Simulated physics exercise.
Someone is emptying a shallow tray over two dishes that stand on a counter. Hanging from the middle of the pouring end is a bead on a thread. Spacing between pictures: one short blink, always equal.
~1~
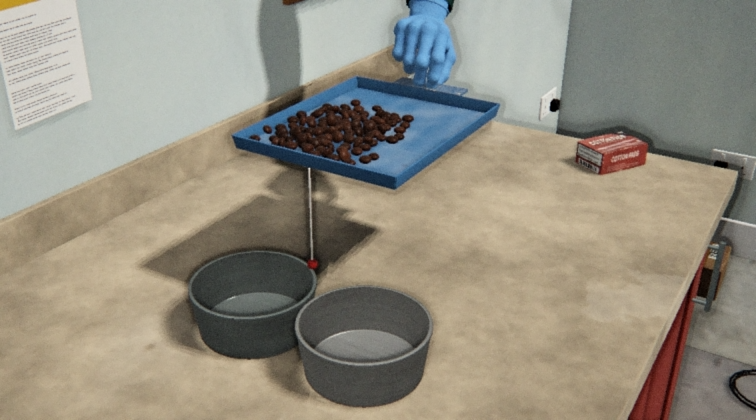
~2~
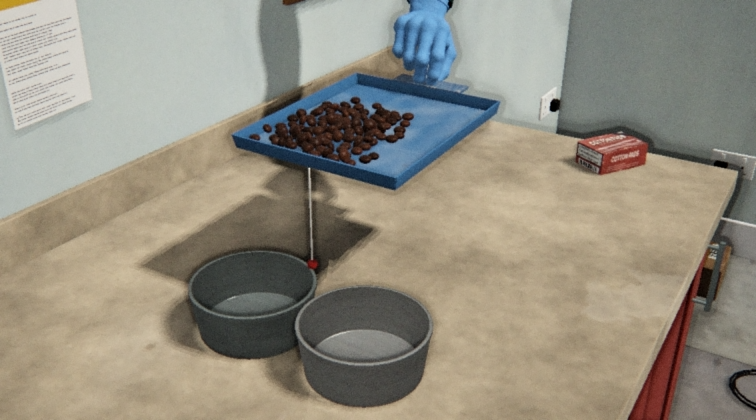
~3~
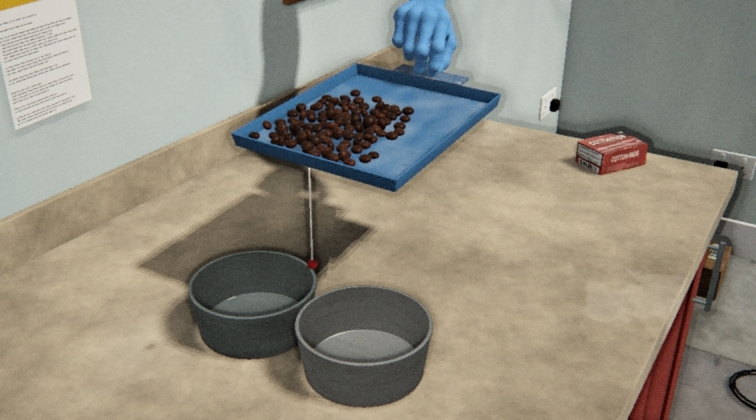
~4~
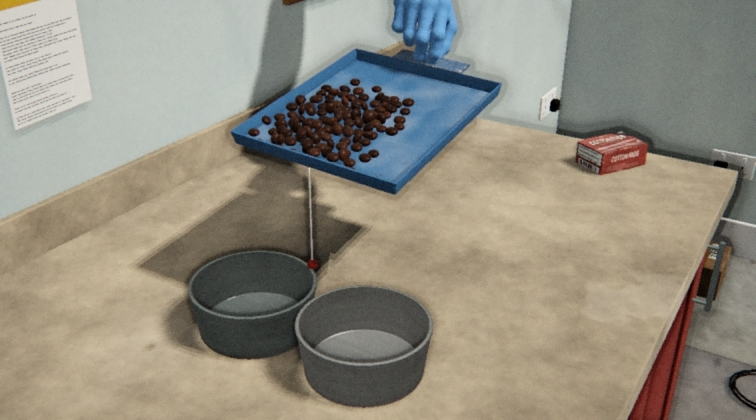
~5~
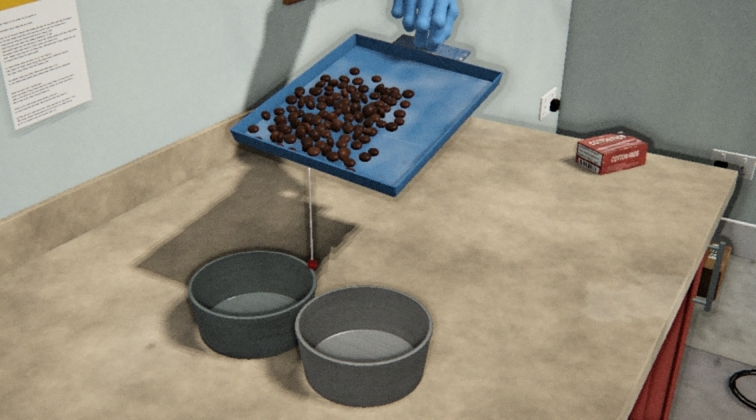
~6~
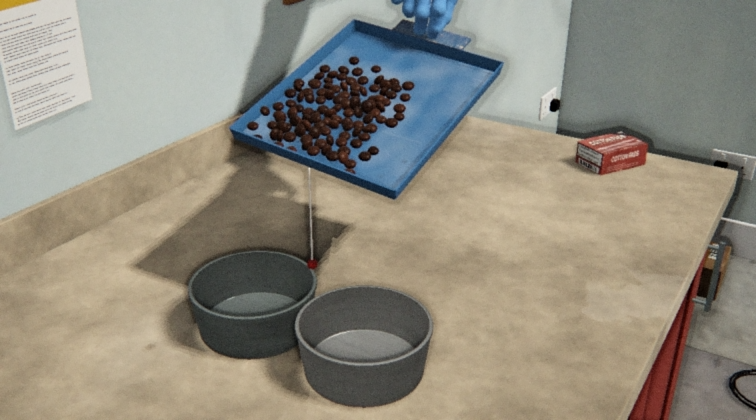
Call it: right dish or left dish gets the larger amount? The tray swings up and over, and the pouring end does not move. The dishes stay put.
Right dish.
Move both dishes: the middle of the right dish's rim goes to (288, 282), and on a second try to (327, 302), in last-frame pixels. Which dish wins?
Try 1: The dish at right. Try 2: The dish at right.
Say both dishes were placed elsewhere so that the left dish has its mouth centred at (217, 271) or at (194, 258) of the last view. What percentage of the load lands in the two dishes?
70 %, 40 %.
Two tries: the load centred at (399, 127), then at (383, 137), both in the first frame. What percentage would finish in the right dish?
First case around 90 %, second case around 90 %.
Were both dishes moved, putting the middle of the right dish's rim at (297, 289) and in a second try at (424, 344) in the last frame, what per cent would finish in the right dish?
Roughly 40% on the first try and 20% on the second.
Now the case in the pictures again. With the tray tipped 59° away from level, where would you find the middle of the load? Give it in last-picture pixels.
Roughly at (341, 143).
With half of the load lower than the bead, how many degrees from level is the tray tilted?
That happens at close to 100 degrees.
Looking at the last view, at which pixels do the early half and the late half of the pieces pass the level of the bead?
It goes through near (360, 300) first, then near (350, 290).
Soon after the last picture, tray tipped steeply; nearly all on the tray; a stray few in the air.
A little later, tray tipped right over; about a third on the tray; about a third in the right dish; a small part in the left dish; a stray few outside both; about a quarter in the air.
Later still, tray tipped past a quarter turn; most in the right dish; about a quarter in the left dish; a small part outside both.
At rest, tray tipped past a quarter turn; most in the right dish; about a quarter in the left dish; a small part outside both.
